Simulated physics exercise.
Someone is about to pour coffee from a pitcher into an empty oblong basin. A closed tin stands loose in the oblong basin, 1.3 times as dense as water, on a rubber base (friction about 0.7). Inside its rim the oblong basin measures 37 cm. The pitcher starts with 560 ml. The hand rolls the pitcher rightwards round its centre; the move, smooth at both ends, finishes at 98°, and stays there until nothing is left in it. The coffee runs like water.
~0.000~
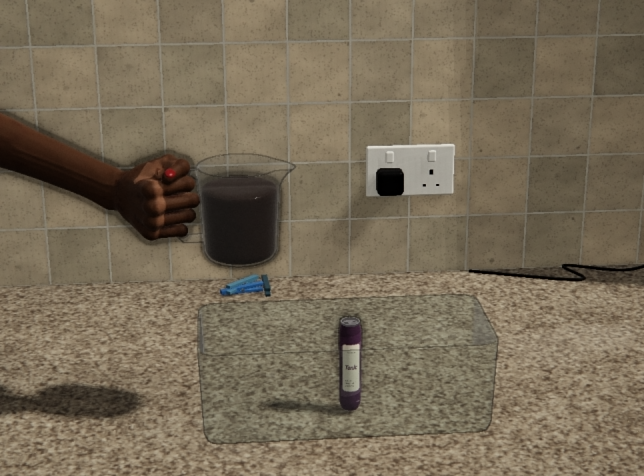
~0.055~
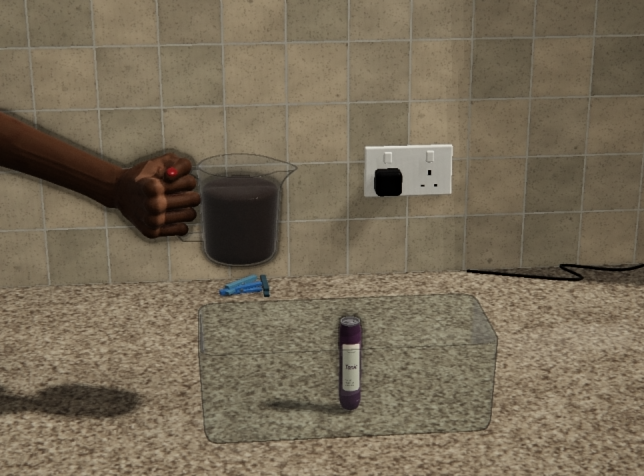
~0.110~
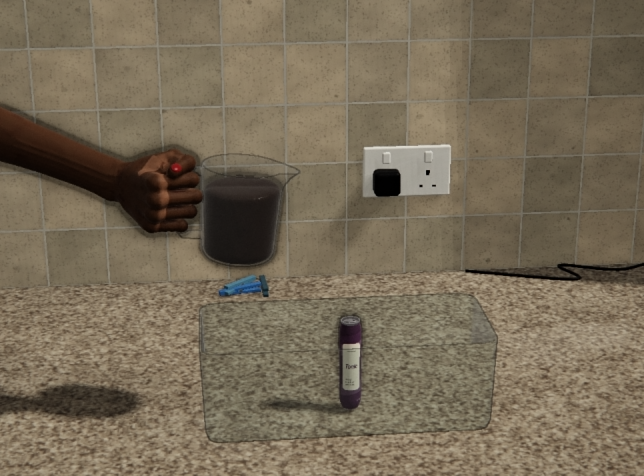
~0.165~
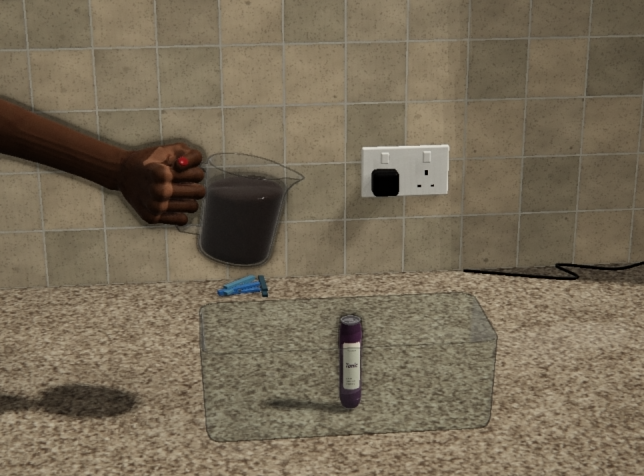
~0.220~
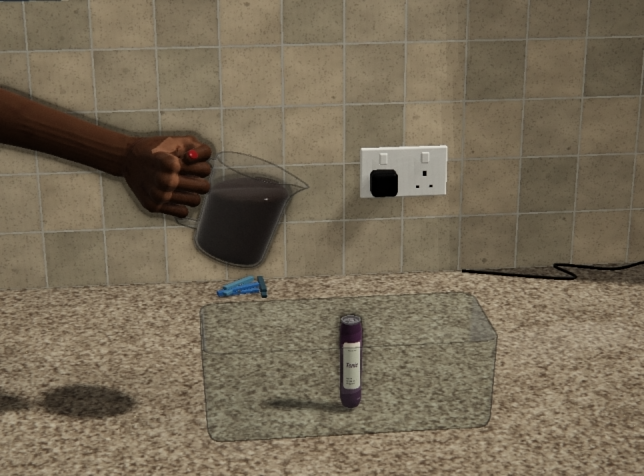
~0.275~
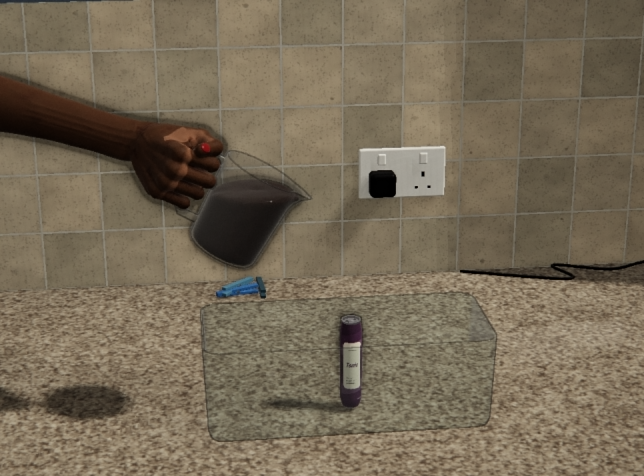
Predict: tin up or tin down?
The tin topples.
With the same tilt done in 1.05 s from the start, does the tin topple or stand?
The tin falls.
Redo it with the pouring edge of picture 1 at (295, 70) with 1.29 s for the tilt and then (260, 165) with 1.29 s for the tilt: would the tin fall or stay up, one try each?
First it stays up; then it keeps standing.
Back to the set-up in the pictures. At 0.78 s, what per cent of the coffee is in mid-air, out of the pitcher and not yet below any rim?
About 22 per cent.
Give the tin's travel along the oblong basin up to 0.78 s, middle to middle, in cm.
About 0 cm.
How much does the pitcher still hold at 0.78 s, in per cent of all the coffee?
About 22 per cent.
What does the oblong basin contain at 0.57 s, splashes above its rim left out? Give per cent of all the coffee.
Near 6 in a hundred.
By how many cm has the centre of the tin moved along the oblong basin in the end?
Some 8.0 cm.
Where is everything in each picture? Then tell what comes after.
In the first picture, it leans 0°; its right rim is at (296, 165); the coffee meets the walls at (201, 188) and (277, 185); the oblong basin's rim runs from (199, 331) to (487, 319); the tin's top is at (350, 325).
In the second picture, it leans 1°; its right rim is at (297, 167); the coffee meets the walls at (201, 188) and (278, 185).
In the third picture, it leans 5°; its right rim is at (301, 170); the coffee meets the walls at (203, 187) and (280, 186).
In the fourth picture, it leans 11°; its right rim is at (305, 177); the coffee meets the walls at (207, 187) and (284, 187).
In the fifth picture, it leans 19°; its right rim is at (309, 186); the coffee meets the walls at (208, 190) and (289, 188).
In the sixth picture, it leans 29°; its right rim is at (313, 197); the coffee meets the walls at (206, 199) and (298, 192).
Then, 0.57 s in, the tilt is 84° and 69 per cent is still to pour; the tin stands where it began.
Then, 0.78 s in, the tilt is 98° and 23 per cent is still to pour; the tin stands where it began.
Then, 1.01 s in, the tilt is 98° and 6 per cent is still to pour; the tin lies on its side.
Then, 1.25 s in, the tilt is 98° and 1 per cent is still to pour; the tin lies on its side.
Finally, the tin lies on its side.
